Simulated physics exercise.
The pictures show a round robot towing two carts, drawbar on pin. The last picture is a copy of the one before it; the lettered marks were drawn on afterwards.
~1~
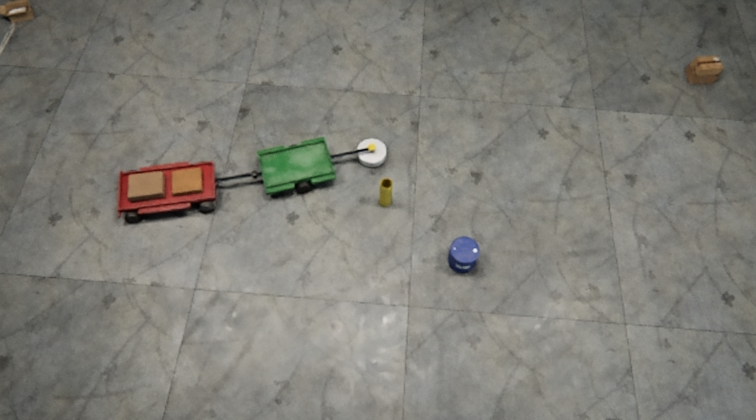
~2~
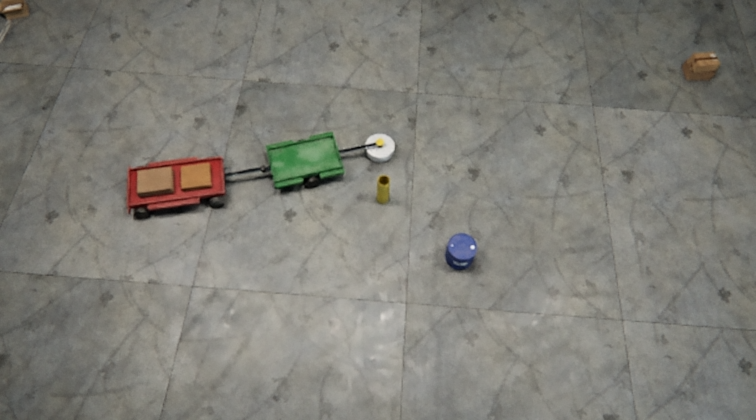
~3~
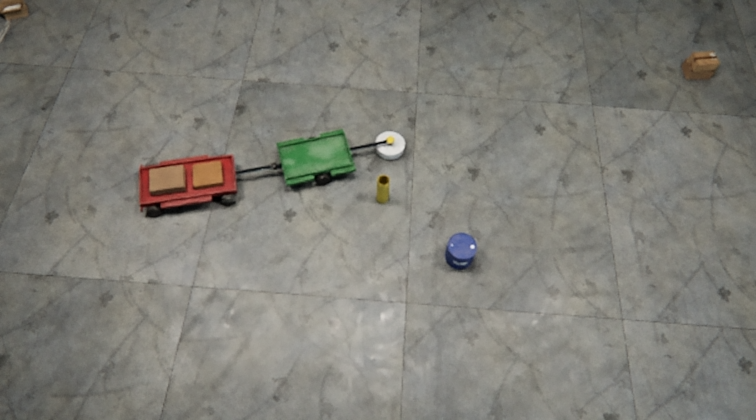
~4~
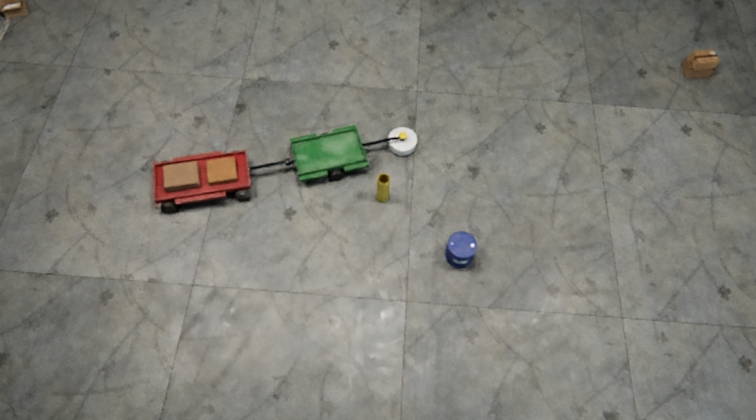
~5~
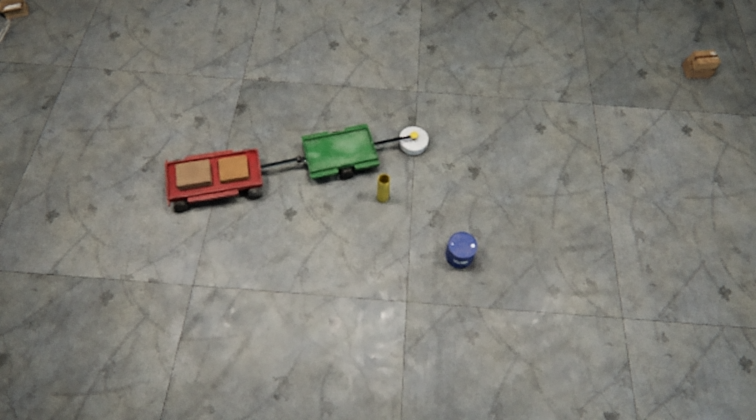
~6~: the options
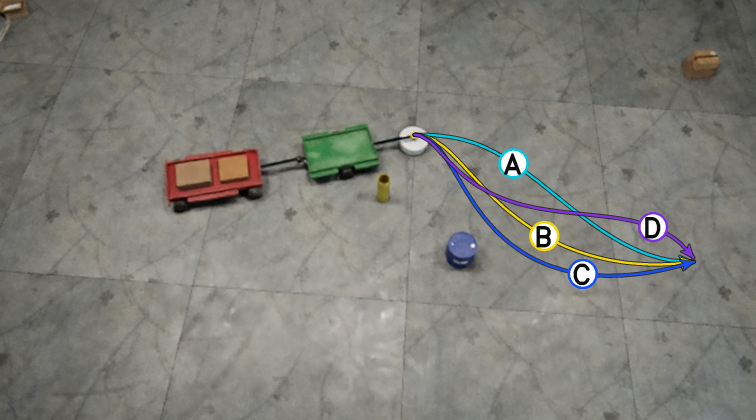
In the video, a small round white robot slowly tows a green cart and a red cart carrying two brown blocks to the right across a gray tiled floor, passing above a yellow post while a blue tub stays still.
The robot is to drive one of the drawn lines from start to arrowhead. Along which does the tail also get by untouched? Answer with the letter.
Route A.
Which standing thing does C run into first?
The blue tub.
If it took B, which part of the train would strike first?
The red cart touches first.
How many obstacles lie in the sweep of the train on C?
In all, two.
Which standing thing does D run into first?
The yellow post.
On the copy, A from (414, 135) via (545, 187) to (692, 262); B from (414, 135) via (534, 230) to (694, 262); C from (414, 135) via (523, 253) to (694, 262); D from (414, 135) via (541, 209) to (693, 258).
On A. First, robot (510, 167), last cart (314, 153).
Then, robot (598, 234), last cart (410, 150).
Finally, robot (692, 265), last cart (489, 177); nothing has been touched.
By contrast, B meets the yellow post; C meets the yellow post and blue tub; D meets the yellow post.
